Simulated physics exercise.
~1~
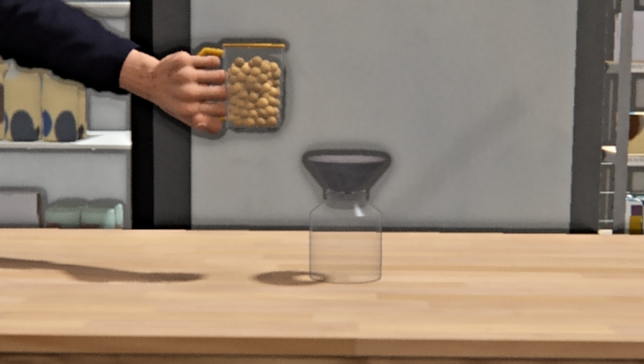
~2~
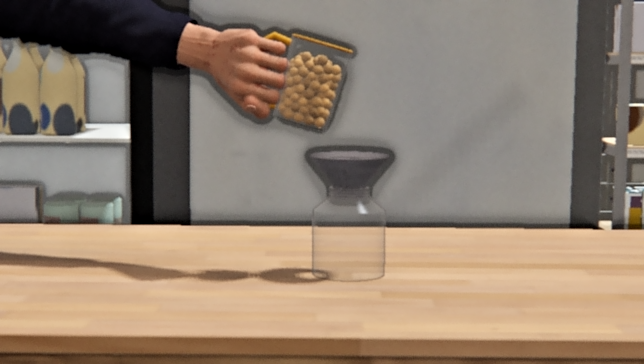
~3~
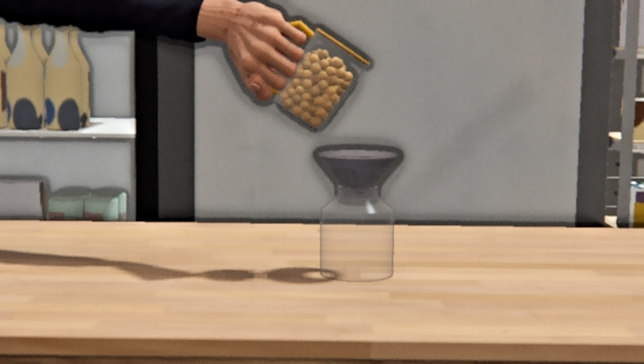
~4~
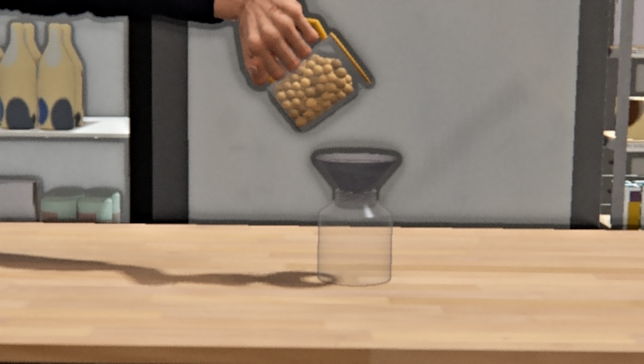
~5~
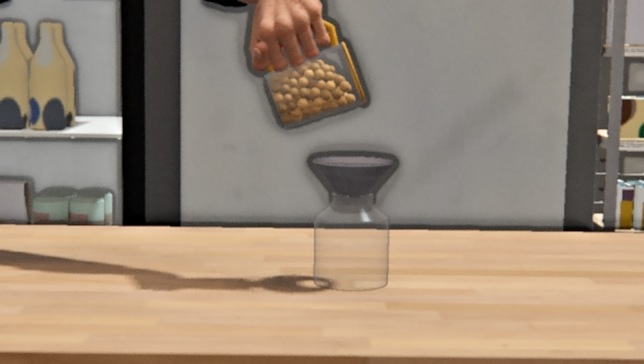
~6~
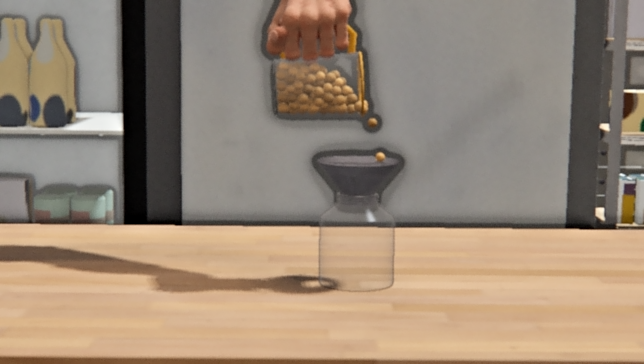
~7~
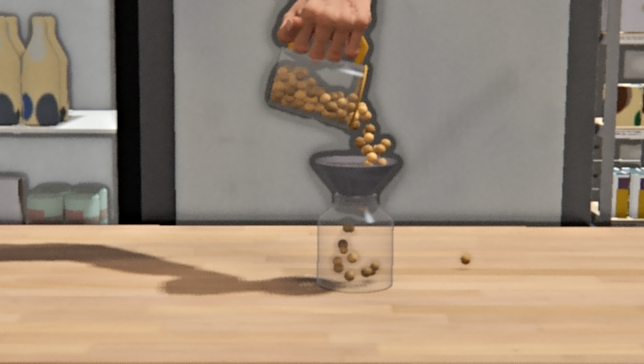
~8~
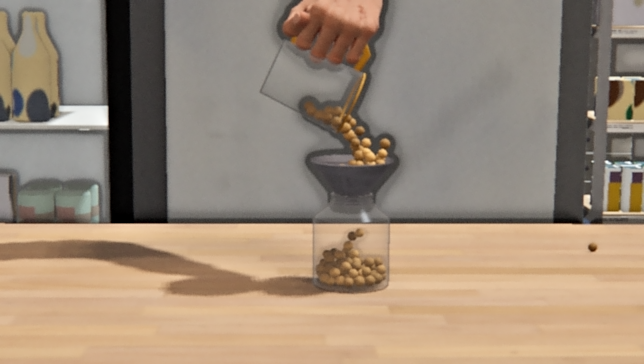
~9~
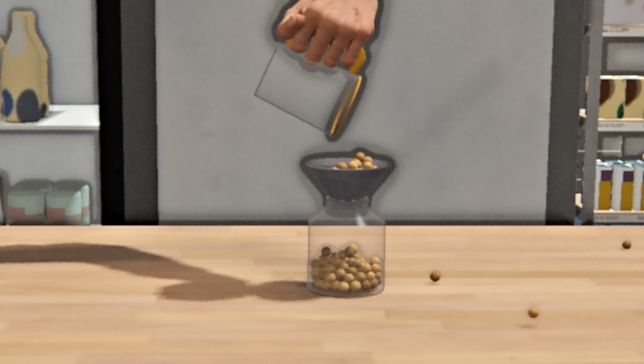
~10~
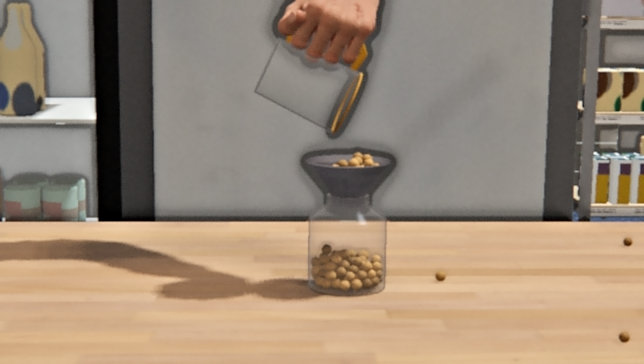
A hand in a dark sleeve holds a clear cup of round tan beads above a dark funnel set in a transparent jar, seen from the front across a light wooden counter with shelves behind. The hand moves the cup to the right and tips it over the funnel. A few beads drop first, then a thick stream pours down and gathers in the jar, while several stray beads scatter to the right across the counter. The cup empties and stays tilted, leaving the jar partly filled and a small heap of beads stuck in the funnel.
